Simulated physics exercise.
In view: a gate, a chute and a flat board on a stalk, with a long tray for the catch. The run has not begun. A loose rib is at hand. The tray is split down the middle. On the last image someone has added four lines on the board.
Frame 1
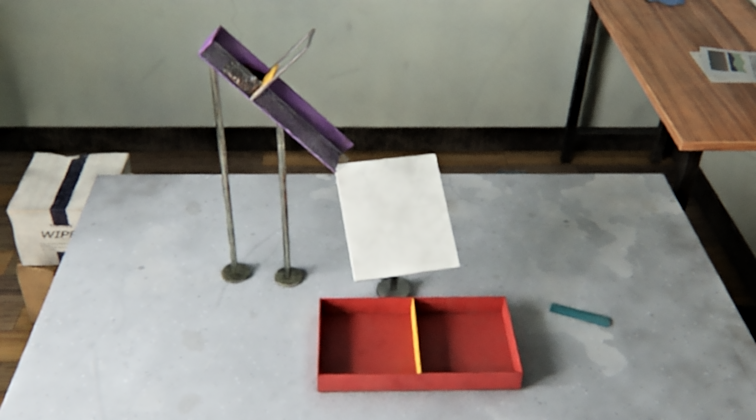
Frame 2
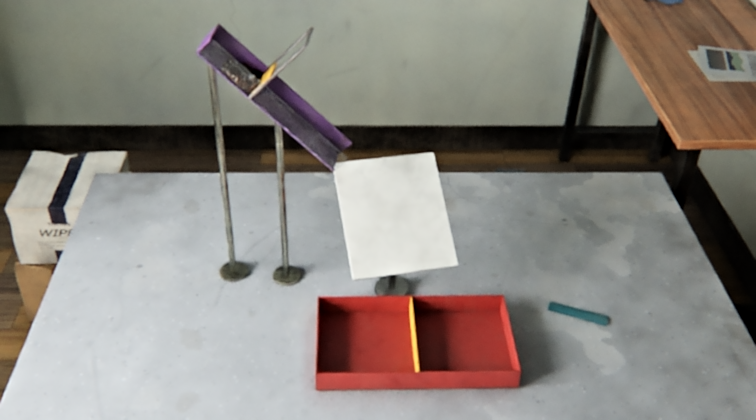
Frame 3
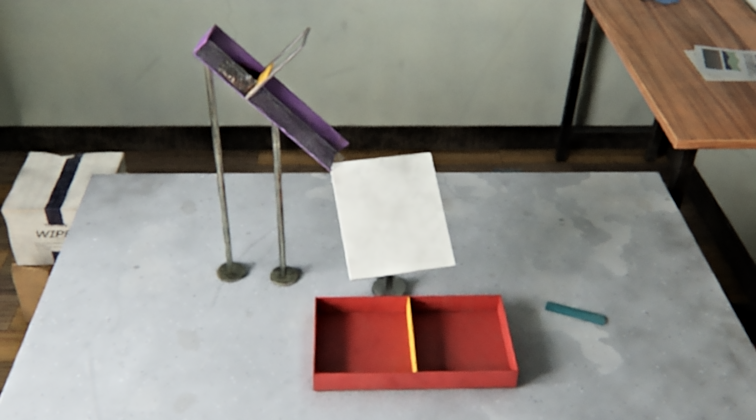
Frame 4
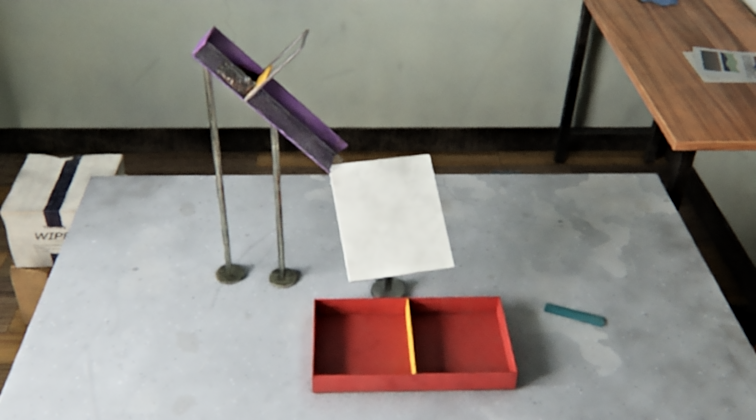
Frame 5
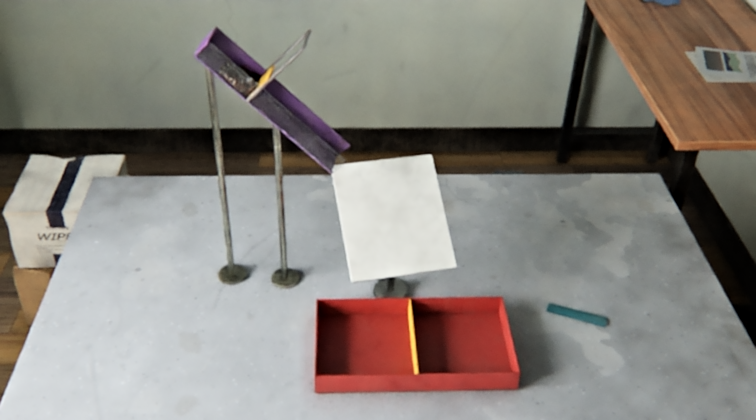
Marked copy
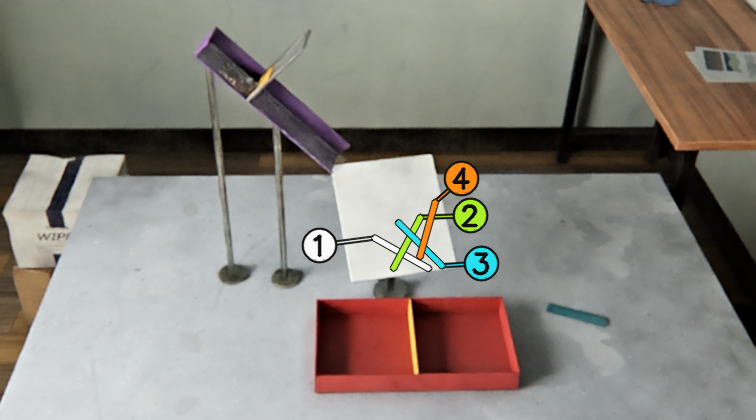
A purple chute holding small dark berries sloped down toward a tilted white board above a divided red tray, its gate staying shut, and nothing moved except the whole view shaking very slightly.
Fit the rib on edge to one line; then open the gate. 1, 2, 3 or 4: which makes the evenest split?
4 beats the others.
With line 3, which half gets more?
More lands on the right.
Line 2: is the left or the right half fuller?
More lands on the left.
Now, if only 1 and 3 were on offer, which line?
Line 3.
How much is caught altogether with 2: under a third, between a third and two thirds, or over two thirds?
Line 2 gives over two thirds.
On the marked copy, line 1 from (374, 237) to (428, 268); line 2 from (420, 217) to (393, 268); line 3 from (398, 222) to (442, 265); line 4 from (435, 202) to (419, 256).
With 1, of what is caught, only a few in the left half, all but a few in the right.
With 2, of what is caught, all but a few in the left half, a small share in the right.
With 3, of what is caught, a small share in the left half, the bulk in the right.
With 4, of what is caught, close to half in the left half, close to half in the right.
